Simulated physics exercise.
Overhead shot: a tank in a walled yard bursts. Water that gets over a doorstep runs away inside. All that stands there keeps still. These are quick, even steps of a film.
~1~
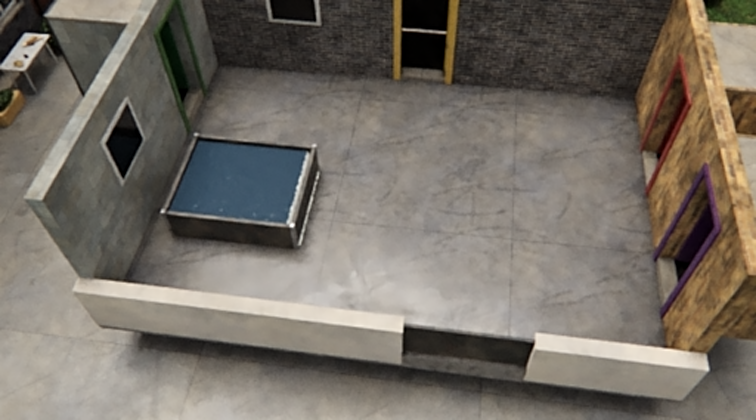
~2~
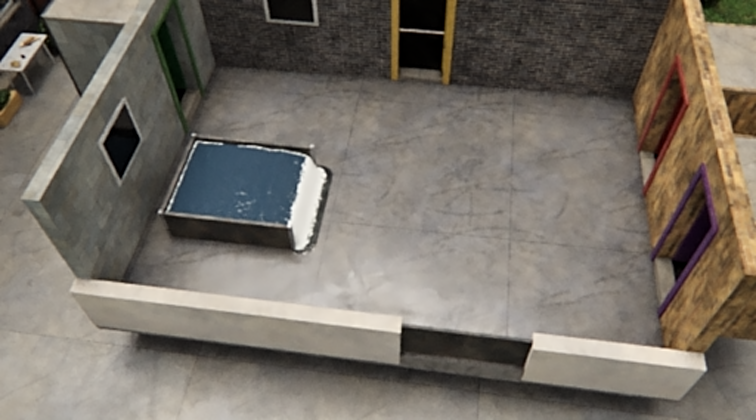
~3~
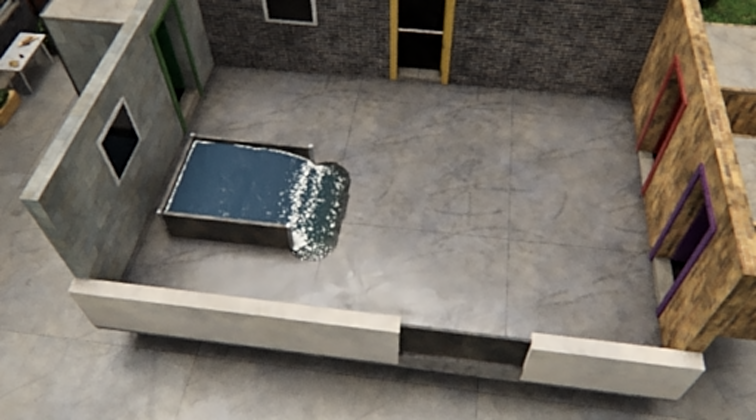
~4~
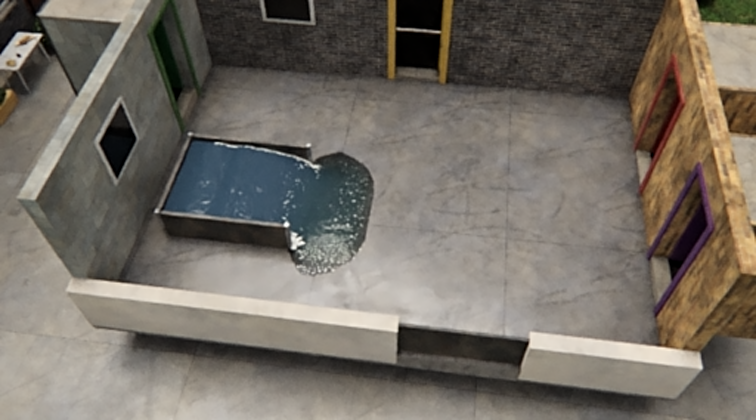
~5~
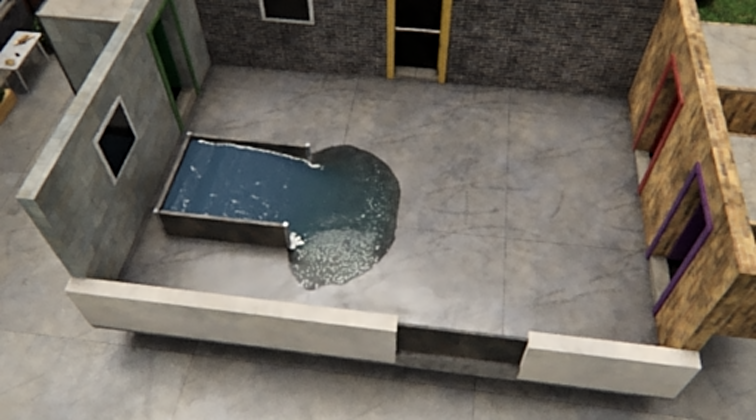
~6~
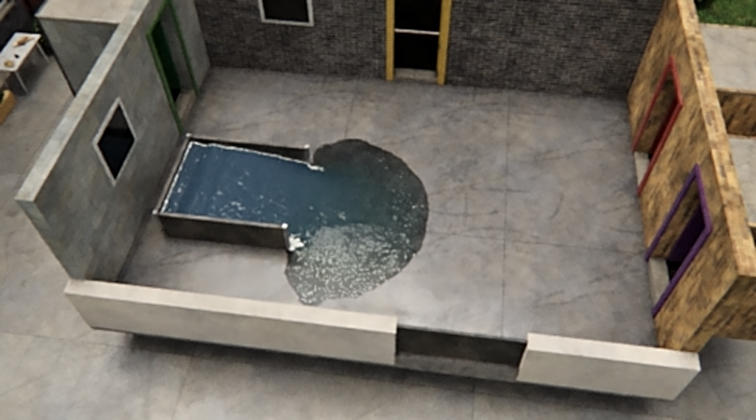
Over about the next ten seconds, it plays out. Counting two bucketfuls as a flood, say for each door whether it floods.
As I see it, the yellow door is going to allow two buckets or less; the green door is going to allow two buckets or less; the purple door is going to allow two buckets or less; the red door is going to allow over two buckets.
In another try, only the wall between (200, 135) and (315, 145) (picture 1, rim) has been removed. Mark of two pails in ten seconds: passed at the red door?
As it turns out, red falls below the cutoff.
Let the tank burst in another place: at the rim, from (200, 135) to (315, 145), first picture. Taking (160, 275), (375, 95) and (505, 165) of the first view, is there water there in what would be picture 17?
So: Spared, then wetted, then spared.
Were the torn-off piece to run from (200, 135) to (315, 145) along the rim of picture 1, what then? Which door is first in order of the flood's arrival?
The green door is first in line.
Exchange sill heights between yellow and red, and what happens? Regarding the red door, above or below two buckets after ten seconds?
Then red stays within the limit.
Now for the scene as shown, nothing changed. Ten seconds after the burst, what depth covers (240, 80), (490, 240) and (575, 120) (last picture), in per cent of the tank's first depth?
In turn 0, 10 and 8 in a hundred.
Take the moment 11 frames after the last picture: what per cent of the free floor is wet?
That works out at 50 %.
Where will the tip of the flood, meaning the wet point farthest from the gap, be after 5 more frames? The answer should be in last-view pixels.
Somewhere around (541, 246).
A moment on, water covers 30 % of the floor; the yellow door not reached, the green door not reached, the purple door not reached, the red door not reached.
Next, water covers 50 % of the floor; the yellow door not reached, the green door not reached, the purple door not reached, the red door not reached.
Then, water covers 65 % of the floor; the yellow door wet at the sill, nothing in, the green door not reached, the purple door wet at the sill, nothing in, the red door under two buckets in.
Later, water covers 65 % of the floor; the yellow door wet at the sill, nothing in, the green door not reached, the purple door under two buckets in, the red door over two buckets in.
In the end, water covers 85 % of the floor; the yellow door wet at the sill, nothing in, the green door not reached, the purple door under two buckets in, the red door over two buckets in.
